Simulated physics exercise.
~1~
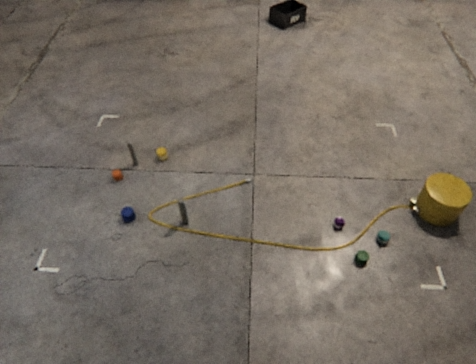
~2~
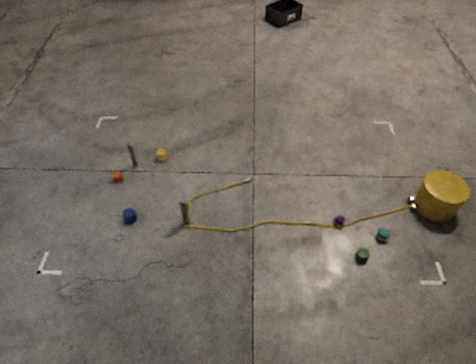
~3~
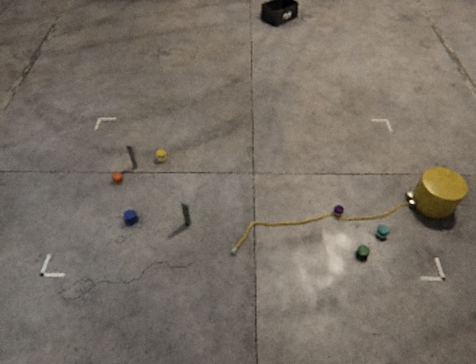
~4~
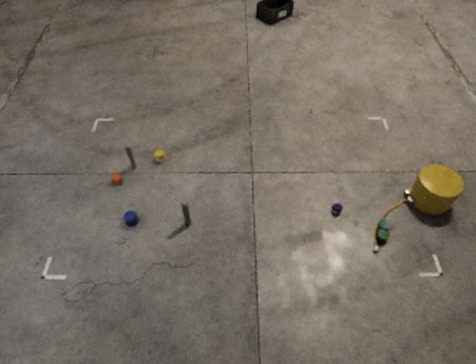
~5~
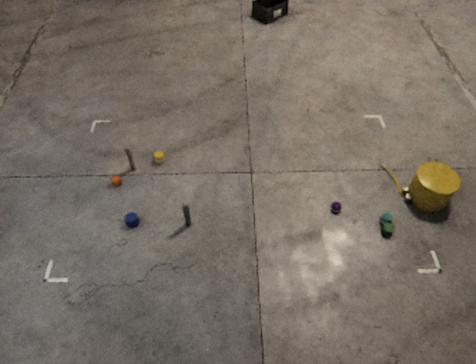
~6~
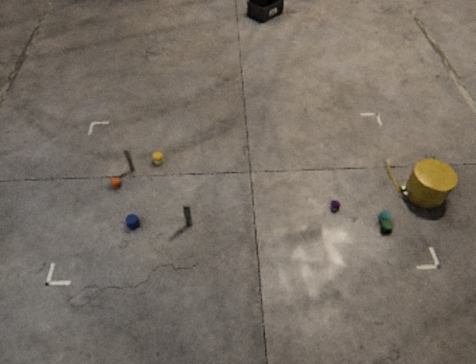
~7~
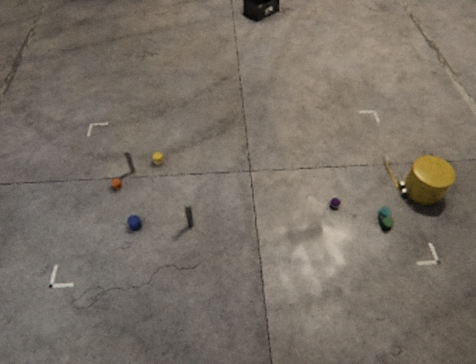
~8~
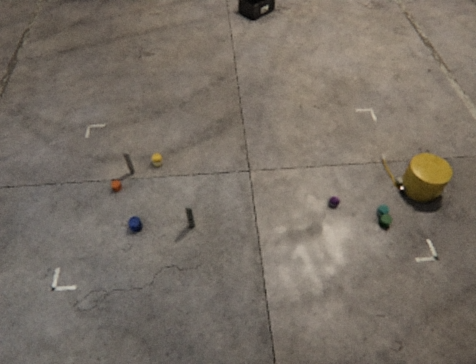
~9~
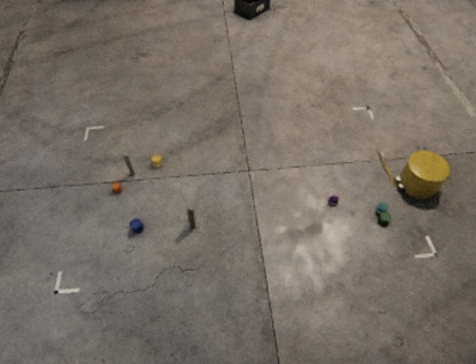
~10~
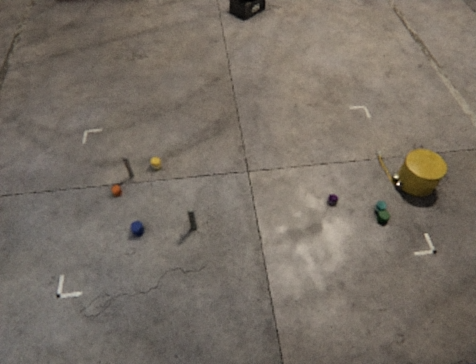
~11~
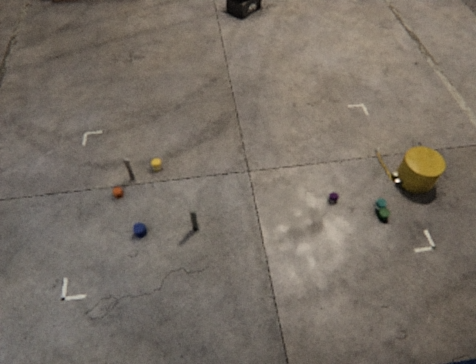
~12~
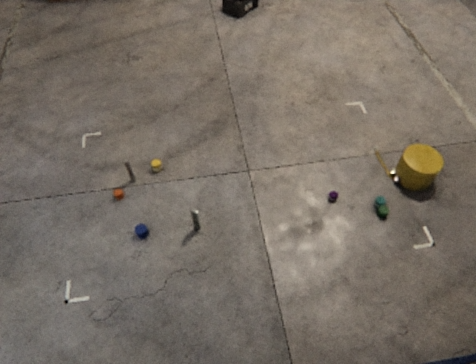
At first, a yellow lead stretches left from a round yellow machine across a concrete floor, looping back around a steel post among six small coloured objects. The lead draws in toward the machine, its loop tightening against the post and its line brushing the purple jar. Its end then slips clear of the post and trails right, with the purple jar nudged slightly. As the end sweeps in, the green tub is carried right and up against the teal tin. Finally, only a short stub sticks up beside the machine, and everything lies still while the view drifts.
